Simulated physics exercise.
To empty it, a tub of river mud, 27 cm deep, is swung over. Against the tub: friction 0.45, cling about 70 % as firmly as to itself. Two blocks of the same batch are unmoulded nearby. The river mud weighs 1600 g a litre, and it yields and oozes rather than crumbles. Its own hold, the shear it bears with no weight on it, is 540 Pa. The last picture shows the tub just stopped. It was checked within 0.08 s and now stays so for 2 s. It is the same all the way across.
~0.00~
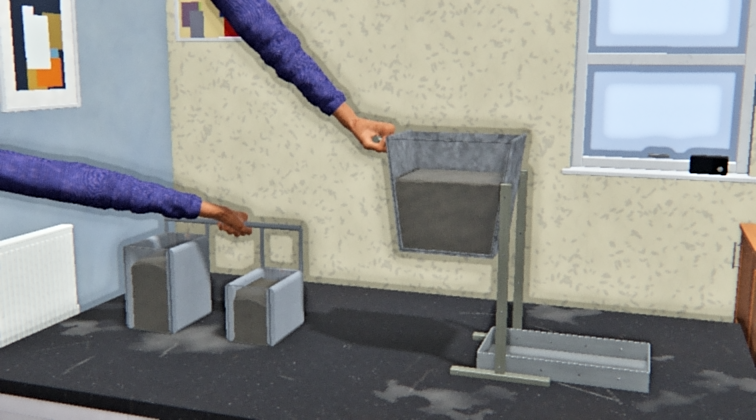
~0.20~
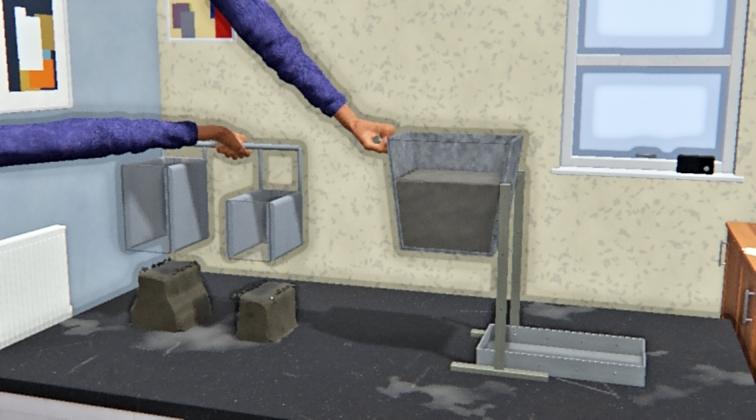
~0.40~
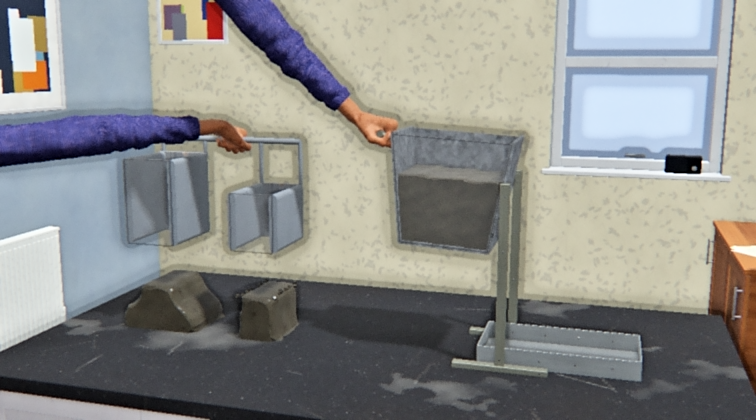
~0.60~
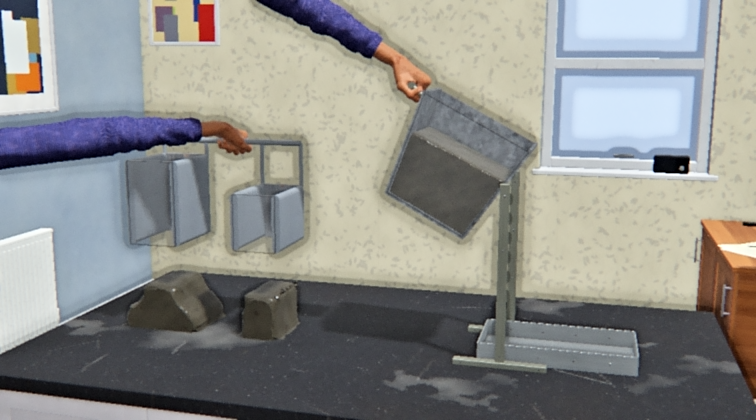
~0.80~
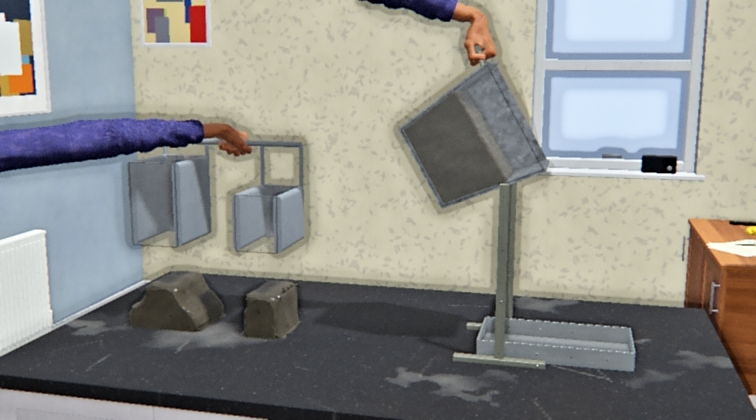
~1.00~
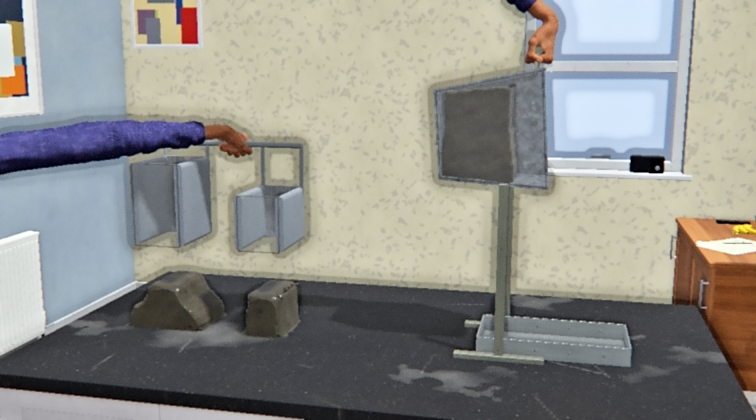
A hand swings a tub of mud onto its side after two unmoulded blocks sag.
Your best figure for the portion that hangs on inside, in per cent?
It comes to some 57 %.
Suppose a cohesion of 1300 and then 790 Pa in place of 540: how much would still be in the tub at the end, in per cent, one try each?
In turn about 100 %, 75 %.
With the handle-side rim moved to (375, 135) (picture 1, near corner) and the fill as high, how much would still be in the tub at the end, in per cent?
In that case some 50 per cent.
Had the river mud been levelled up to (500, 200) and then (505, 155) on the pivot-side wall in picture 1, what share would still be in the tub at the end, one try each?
In that order: 70 %, 40 %.
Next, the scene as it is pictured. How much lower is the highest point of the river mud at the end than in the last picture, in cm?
Some 14 cm.
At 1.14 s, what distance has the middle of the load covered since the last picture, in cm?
About 6 cm.
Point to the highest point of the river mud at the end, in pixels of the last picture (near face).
Around (474, 142).
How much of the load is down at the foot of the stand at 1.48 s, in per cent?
Near 0 %.
After 1.14 s, the tub is at 86 degrees and holds 100 %.
After 1.31 s, the tub is at 86 degrees and holds 74 %.
After 1.48 s, the tub is at 86 degrees and holds 59 %.
After 1.65 s, the tub is at 86 degrees and holds 57 %.
After 3.00 s, the tub is at 86 degrees and holds 57 %.
